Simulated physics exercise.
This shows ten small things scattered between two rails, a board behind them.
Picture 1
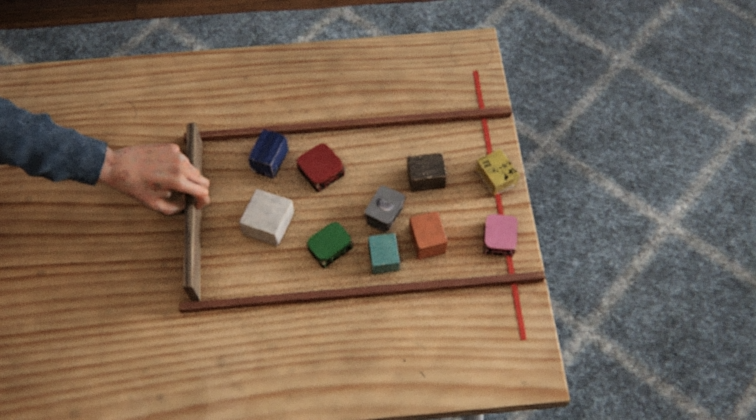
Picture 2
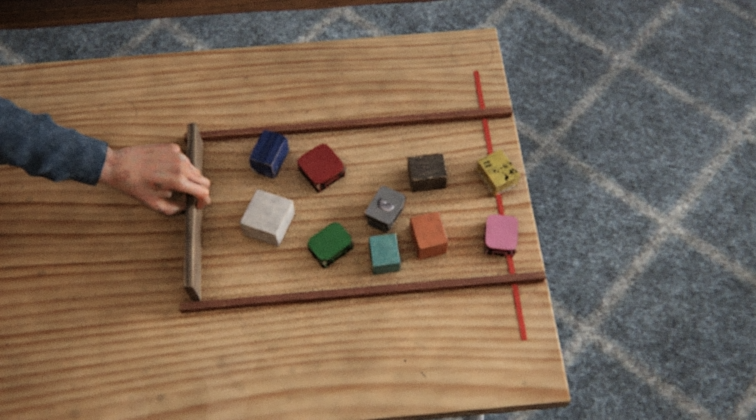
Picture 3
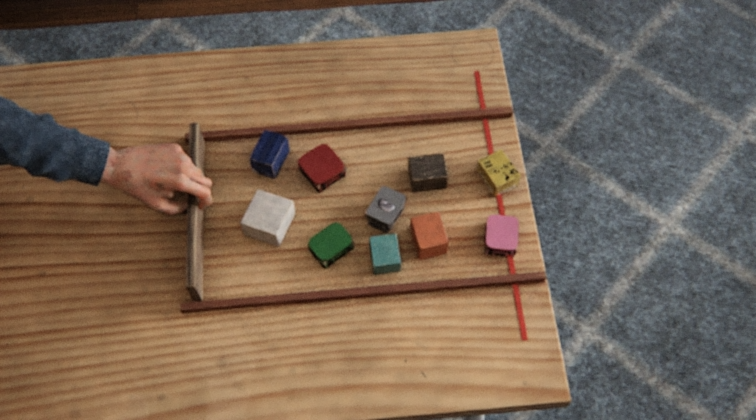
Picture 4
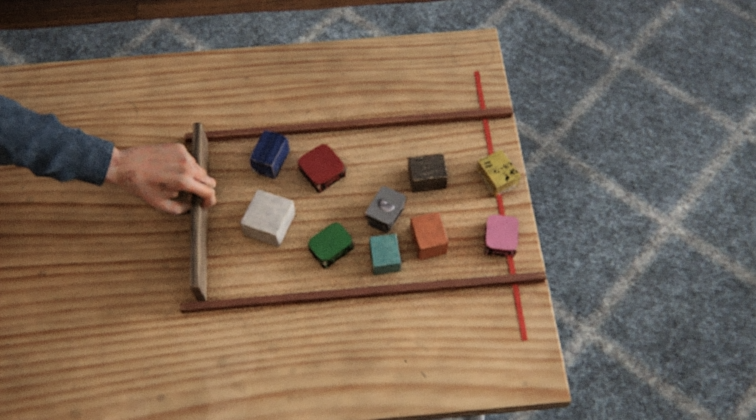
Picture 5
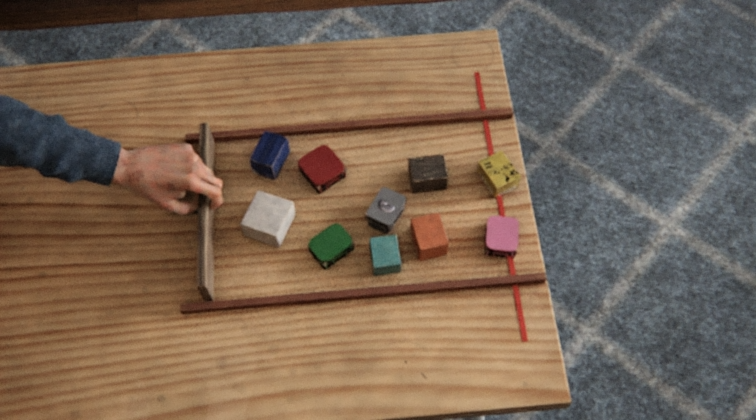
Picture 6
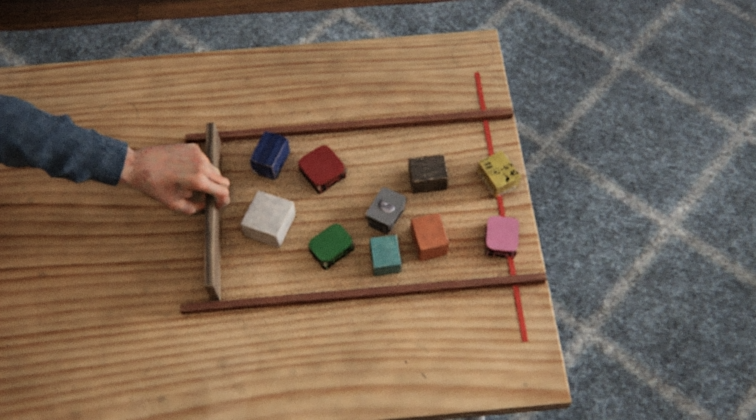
A hand gripping a wooden board between two rails slid it slightly to the right across a wooden table, while the ten small colourful blocks scattered in front of it stayed practically still.
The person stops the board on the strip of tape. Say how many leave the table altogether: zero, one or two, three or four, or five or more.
In the end the number that fall off is five or more.
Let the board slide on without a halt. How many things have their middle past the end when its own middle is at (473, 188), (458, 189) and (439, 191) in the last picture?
It would be 4, 3 and 2.
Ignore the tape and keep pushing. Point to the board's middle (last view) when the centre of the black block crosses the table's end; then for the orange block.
For the black block at (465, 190), for the orange block at (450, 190).
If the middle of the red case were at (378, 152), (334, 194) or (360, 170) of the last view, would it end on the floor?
Place by place, it is lost; falls; comes down.
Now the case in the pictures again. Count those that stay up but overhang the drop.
Overhanging: 2.
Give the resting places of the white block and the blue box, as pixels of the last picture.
First (520, 193), then (501, 128).
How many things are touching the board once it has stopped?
3 of them.
A little later, none off yet; yellow box at rest near (498, 174); pink case at rest near (502, 237); black block at rest near (428, 174).
Next, none off yet; yellow box at rest near (498, 174); pink case at rest near (502, 237); black block shifted about its own width near (449, 178).
Later still, two off so far; yellow box upside down near (540, 197); pink case dropping near (533, 347); black block shifted well along near (516, 179).
When it is over, the number that fall off is five or more; down, red case, turquoise block, grey case, orange block, black block, pink case and yellow box.
